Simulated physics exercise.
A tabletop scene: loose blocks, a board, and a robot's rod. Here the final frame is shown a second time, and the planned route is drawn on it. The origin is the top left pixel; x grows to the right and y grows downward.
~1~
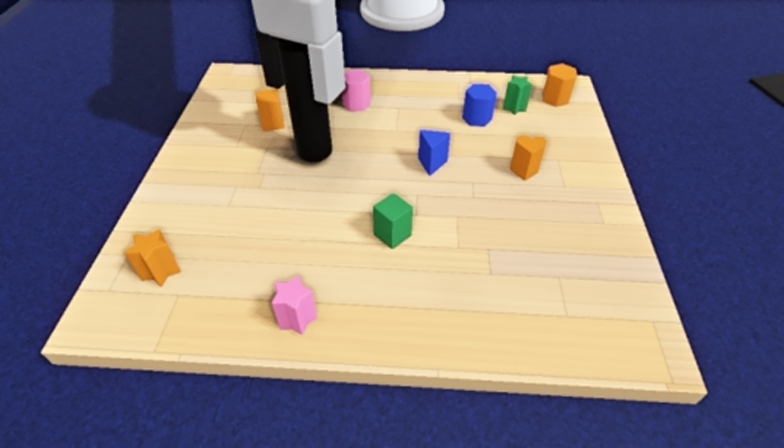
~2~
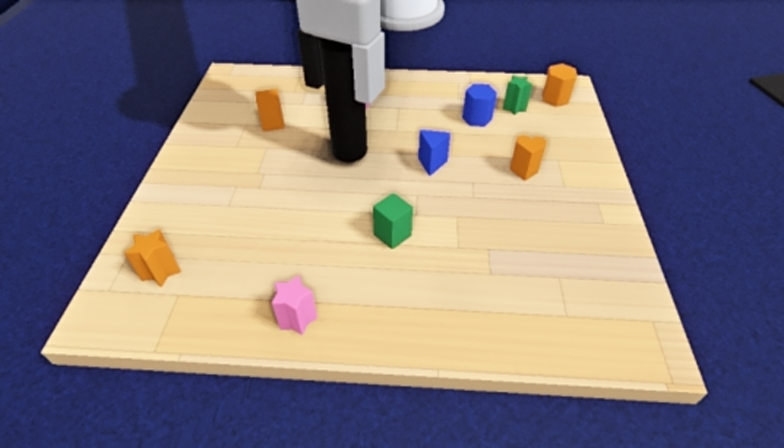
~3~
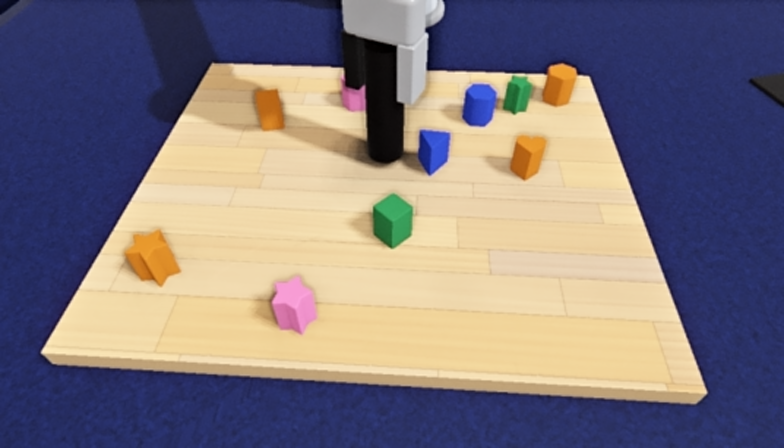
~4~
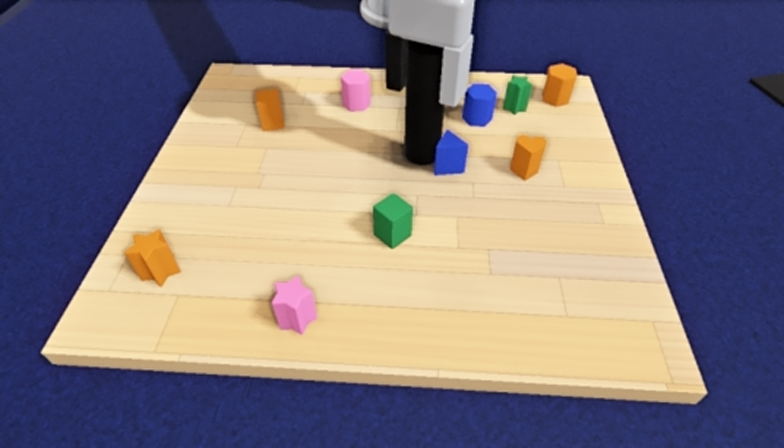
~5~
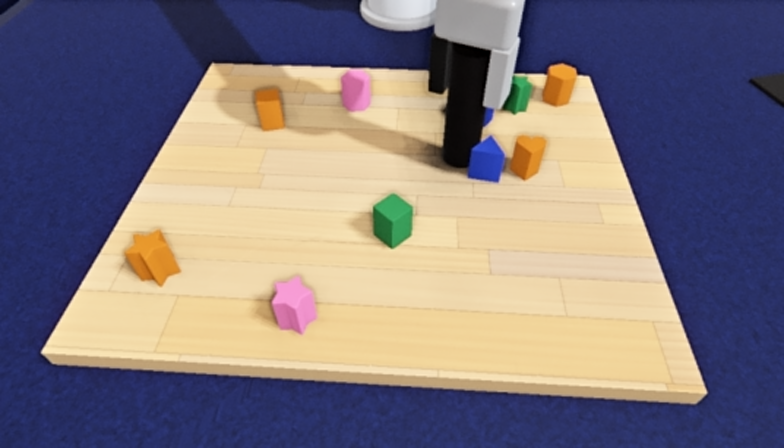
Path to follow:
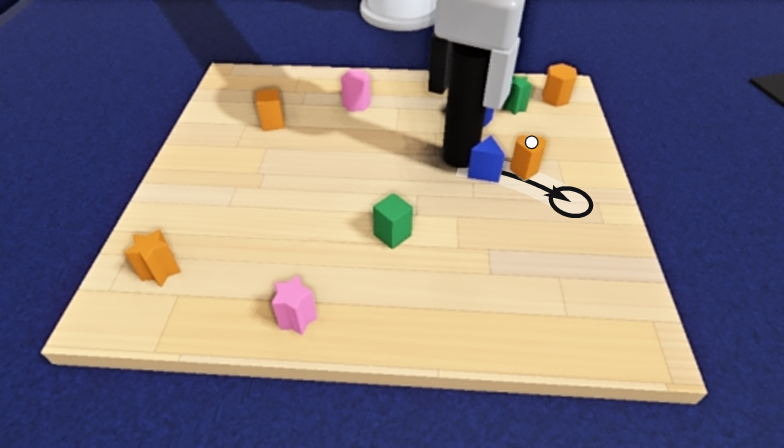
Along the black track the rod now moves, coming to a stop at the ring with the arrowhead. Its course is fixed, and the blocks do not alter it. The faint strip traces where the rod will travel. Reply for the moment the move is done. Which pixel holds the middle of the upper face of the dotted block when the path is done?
Roughly at (569, 142).
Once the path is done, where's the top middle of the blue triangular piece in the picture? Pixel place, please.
Top centre: (611, 188).
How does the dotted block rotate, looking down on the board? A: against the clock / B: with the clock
That would be A.
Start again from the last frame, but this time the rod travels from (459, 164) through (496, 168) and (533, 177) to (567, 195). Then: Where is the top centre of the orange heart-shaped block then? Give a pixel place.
Roughly at (592, 147).
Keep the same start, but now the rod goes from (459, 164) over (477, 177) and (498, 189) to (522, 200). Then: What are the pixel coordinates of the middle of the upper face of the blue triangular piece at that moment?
I think it will end close to (563, 174).
The drawn path runs from (459, 164) through (516, 177) to (571, 202); the dot is on the orange heart-shaped block.
On the path given first. One third of the way, rod (499, 165); blue triangular piece (531, 154), turned 15° anticlockwise; orange heart-shaped block (539, 141).
Two thirds of the way, rod (537, 178); blue triangular piece (570, 169); orange heart-shaped block (566, 141), turned 55° anticlockwise.
At the end, rod (573, 195); blue hexagonal block not moved; blue triangular piece (611, 188); orange heart-shaped block (569, 142), turned 65° anticlockwise.
